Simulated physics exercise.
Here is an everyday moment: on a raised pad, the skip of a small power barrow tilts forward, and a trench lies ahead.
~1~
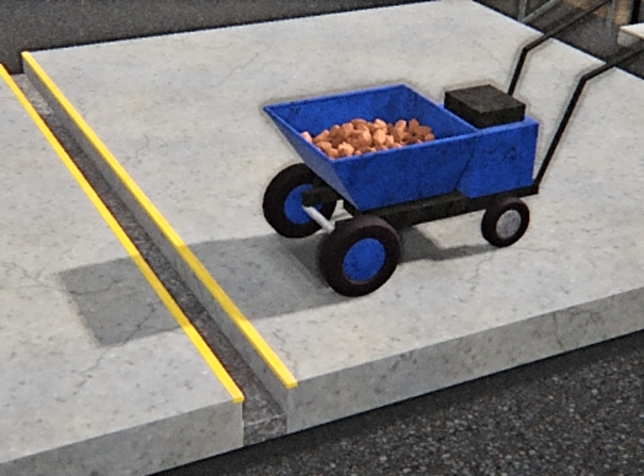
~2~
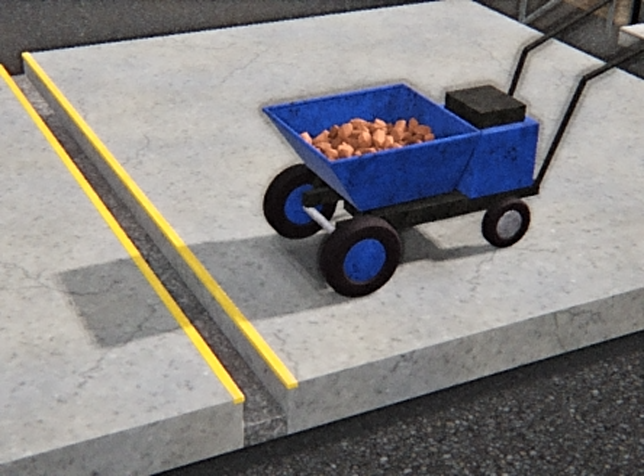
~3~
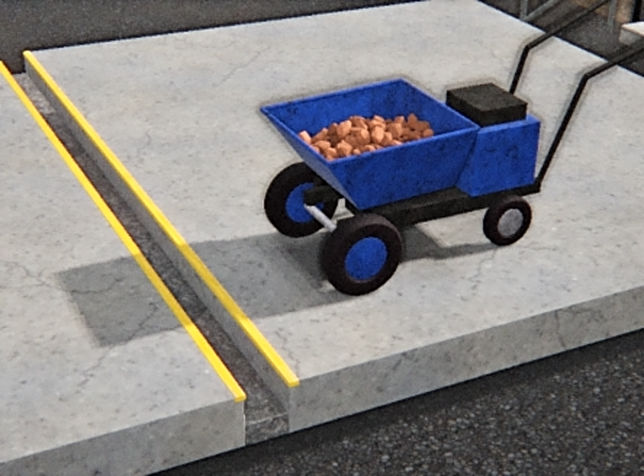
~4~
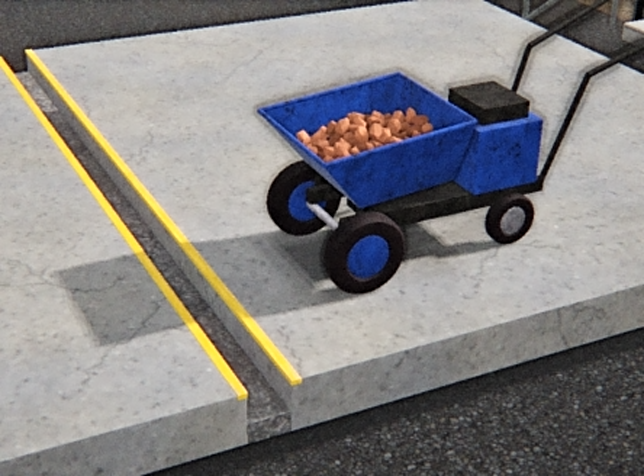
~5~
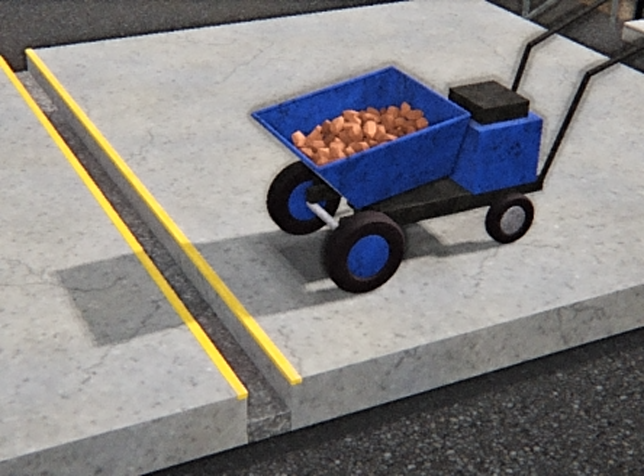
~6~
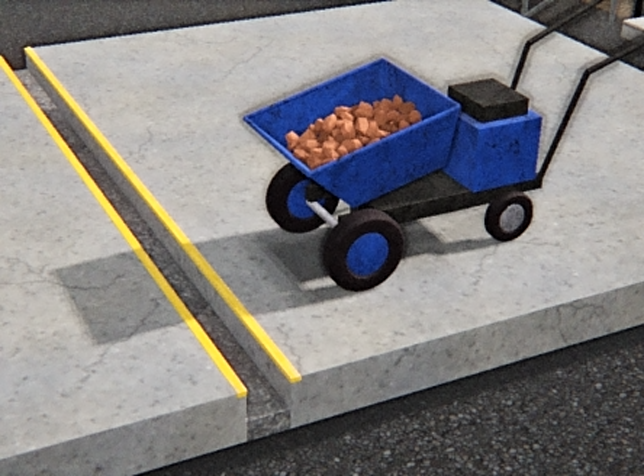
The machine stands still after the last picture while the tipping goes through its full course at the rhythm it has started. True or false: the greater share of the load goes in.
True.
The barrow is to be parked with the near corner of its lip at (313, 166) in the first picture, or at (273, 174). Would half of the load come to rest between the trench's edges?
The first try: Over half. The second: Under half.
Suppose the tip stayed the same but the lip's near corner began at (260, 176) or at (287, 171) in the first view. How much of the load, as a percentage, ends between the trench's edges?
About 0 per cent, then about 20 per cent.
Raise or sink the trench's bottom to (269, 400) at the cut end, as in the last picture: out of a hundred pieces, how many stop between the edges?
Something close to 50 per cent.
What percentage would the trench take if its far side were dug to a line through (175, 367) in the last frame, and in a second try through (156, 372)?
I'd put it near 90 in a hundred, then near 90 in a hundred.
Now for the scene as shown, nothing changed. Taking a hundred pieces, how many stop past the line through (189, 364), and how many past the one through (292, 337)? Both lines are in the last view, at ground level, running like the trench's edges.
Around 0 percent for the first and 90 percent for the second.
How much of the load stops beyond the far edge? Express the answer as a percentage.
That share is about 5 percent.
Just after the last frame, skip tipped steeply; every one in the skip.
A moment on, skip tipped right over; almost all in the skip; just a few short of the trench; just a few in or heaped over the trench; just a few falling.
Further on, skip tipped right over; roughly half in the skip; just a few short of the trench; roughly half in or heaped over the trench; about a tenth beyond it.
When it is over, skip tipped right over; about a tenth in the skip; about a tenth short of the trench; roughly two thirds in or heaped over the trench; about a tenth beyond it.
